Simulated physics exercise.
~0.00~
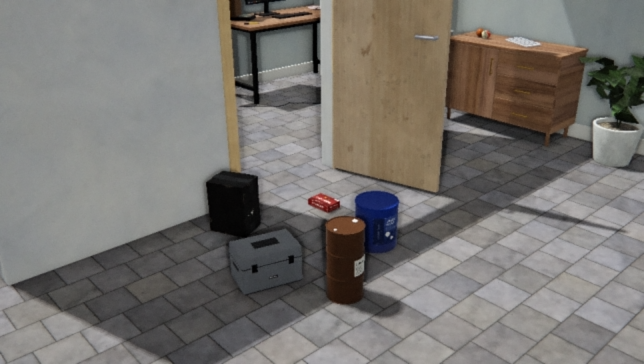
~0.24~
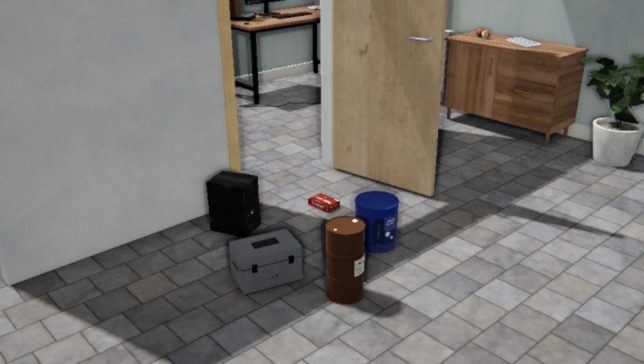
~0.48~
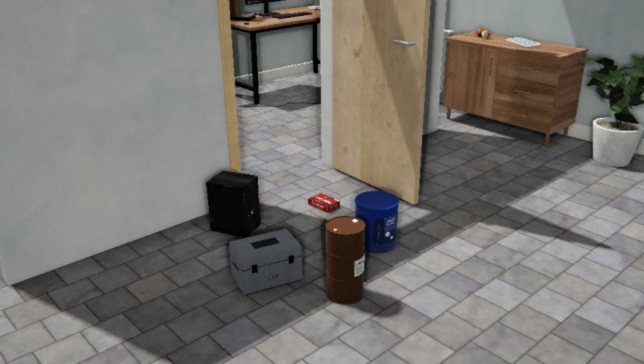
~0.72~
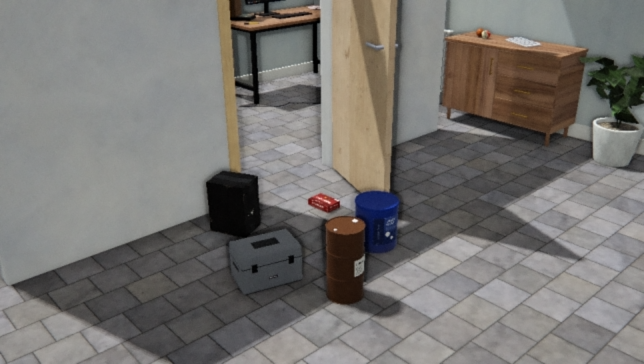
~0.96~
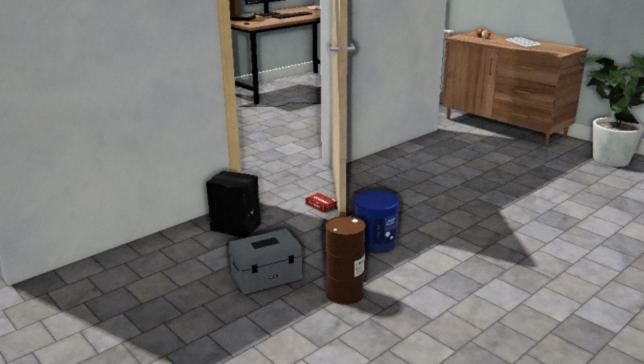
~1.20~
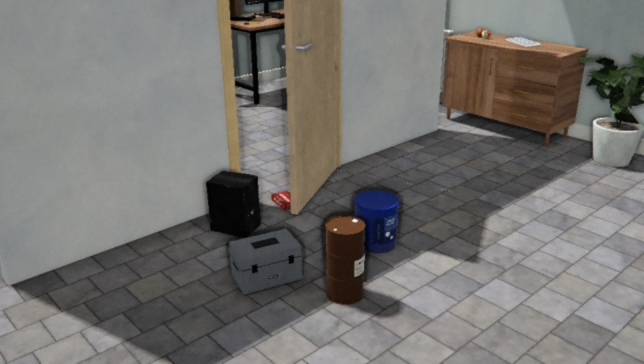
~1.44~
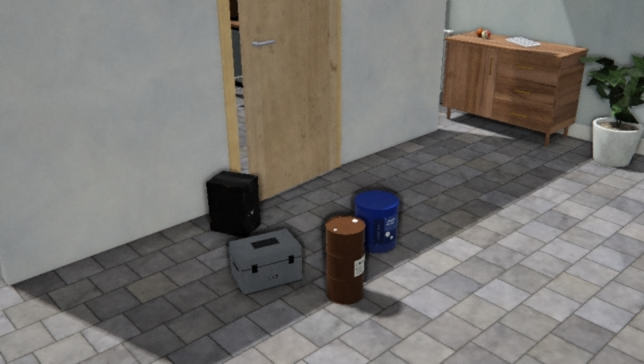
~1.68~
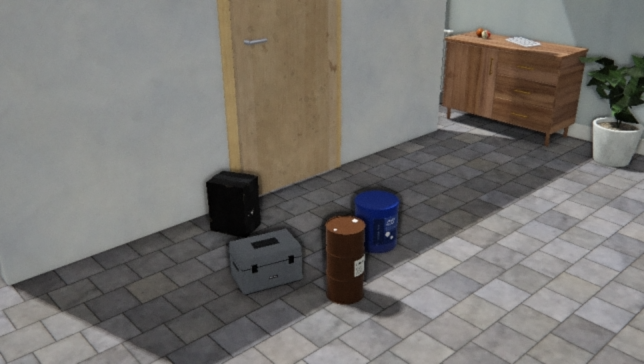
To begin with, a wooden door stands wide open in a grey wall, with a black box, a grey toolbox, a brown canister, a blue pail and a small red packet on the tiled floor nearby. With nobody in view, the door starts swinging toward its frame, passing behind the pail and canister. It reaches the red packet, which shifts left toward the doorway as the gap narrows. The packet then disappears from view behind the door. Finally the door closes fully into its frame, while the box, toolbox, canister and pail remain where they were.
